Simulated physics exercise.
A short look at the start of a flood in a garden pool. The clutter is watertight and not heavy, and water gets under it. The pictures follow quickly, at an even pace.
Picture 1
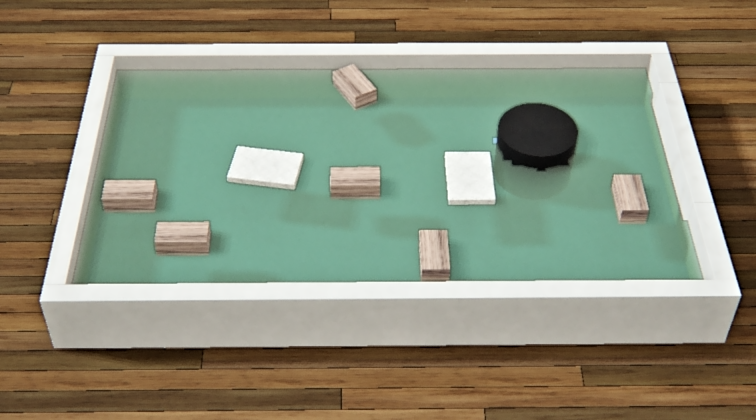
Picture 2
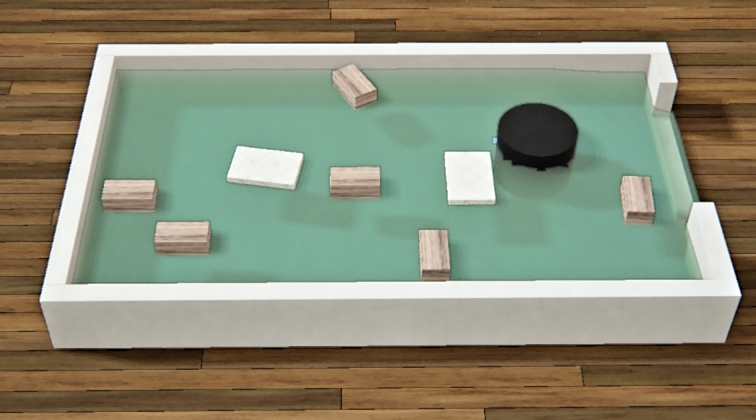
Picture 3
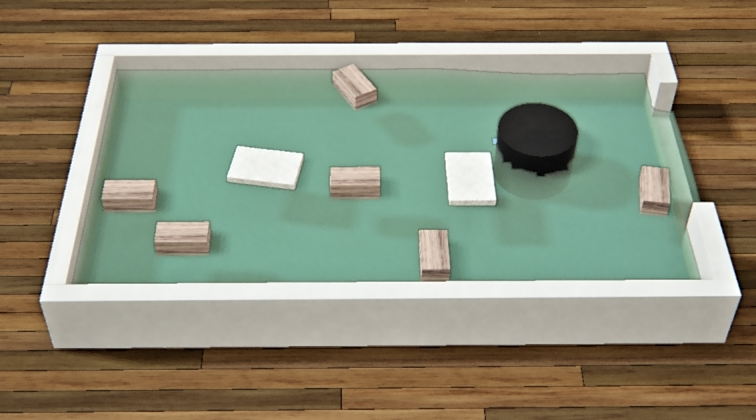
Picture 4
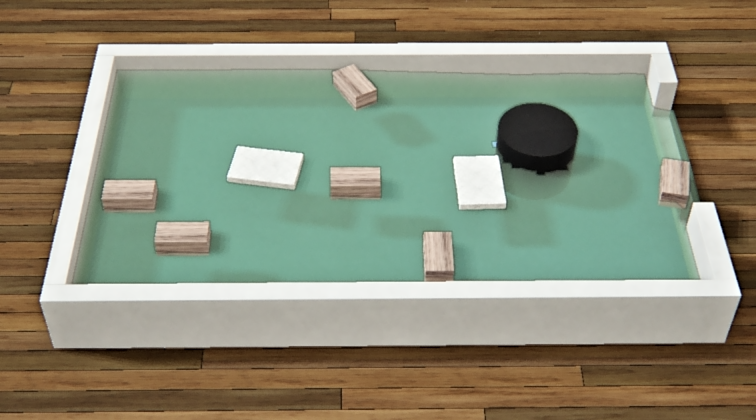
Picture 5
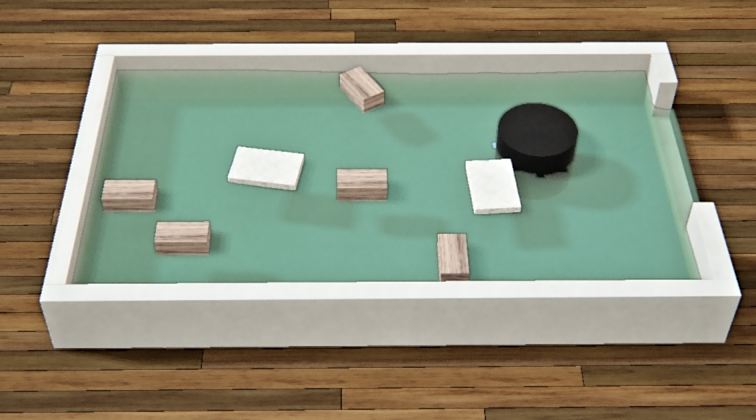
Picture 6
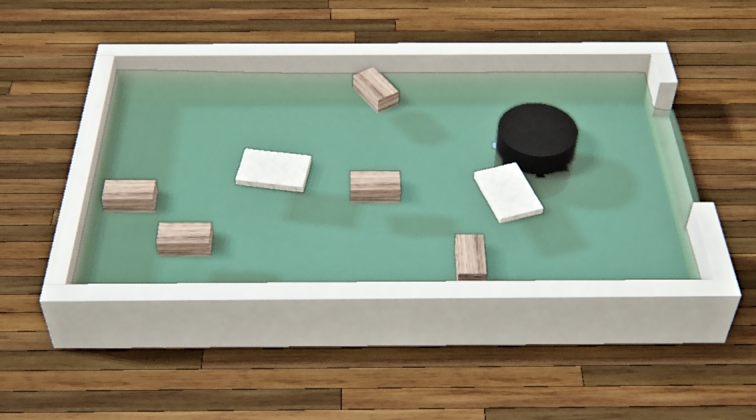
A wooden block on the right drifted out through a gap that opened in the white wall of a shallow green pool, then a white slab beside the black disc and other blocks slid slightly right.
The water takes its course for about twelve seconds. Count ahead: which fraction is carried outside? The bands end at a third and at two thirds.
That comes to between one and two thirds.
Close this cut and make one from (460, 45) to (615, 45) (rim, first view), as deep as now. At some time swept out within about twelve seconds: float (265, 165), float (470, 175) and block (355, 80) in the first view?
One after the other: Stays, gone, yes.
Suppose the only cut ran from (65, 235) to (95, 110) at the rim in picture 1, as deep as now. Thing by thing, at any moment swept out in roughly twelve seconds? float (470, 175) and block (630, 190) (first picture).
As listed: Still in, kept in.
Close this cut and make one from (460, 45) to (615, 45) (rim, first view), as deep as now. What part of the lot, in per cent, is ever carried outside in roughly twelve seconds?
I make it 40 per cent.
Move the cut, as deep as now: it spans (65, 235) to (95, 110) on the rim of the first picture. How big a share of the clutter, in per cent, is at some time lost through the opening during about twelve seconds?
Some 50 per cent.
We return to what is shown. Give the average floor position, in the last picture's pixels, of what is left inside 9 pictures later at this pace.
Around (407, 216).
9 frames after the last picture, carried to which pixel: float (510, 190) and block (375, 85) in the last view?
Around (645, 182) and (461, 84).
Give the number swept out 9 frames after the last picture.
1 of them.
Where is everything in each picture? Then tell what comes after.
A float at (470, 175) floats; a block at (435, 250) floats; 0 of 8 have shifted, in the first picture.
A float at (470, 175), afloat; a block at (435, 250), afloat; 1 of 8 have shifted, in the second picture.
A float at (470, 176) floats; a block at (435, 250) floats; 1 of 8 have shifted, in the third picture.
A float at (479, 180) floats, close to its start; a block at (439, 251) floats; 2 of 8 have shifted, in the fourth picture.
A float at (493, 184), afloat, close to its start; a block at (453, 253), afloat, close to its start; 3 of 8 have shifted, in the fifth picture.
A float at (508, 190) floats, close to its start; a block at (471, 254), afloat, close to its start; 5 of 8 have shifted, in the sixth picture.
A moment on, 1 of 8 are out; 7 afloat.
Next, 1 of 8 are out; 7 afloat.
Later, 2 of 8 are out; 6 afloat.
In the end, 4 of 8 are out; 4 afloat.
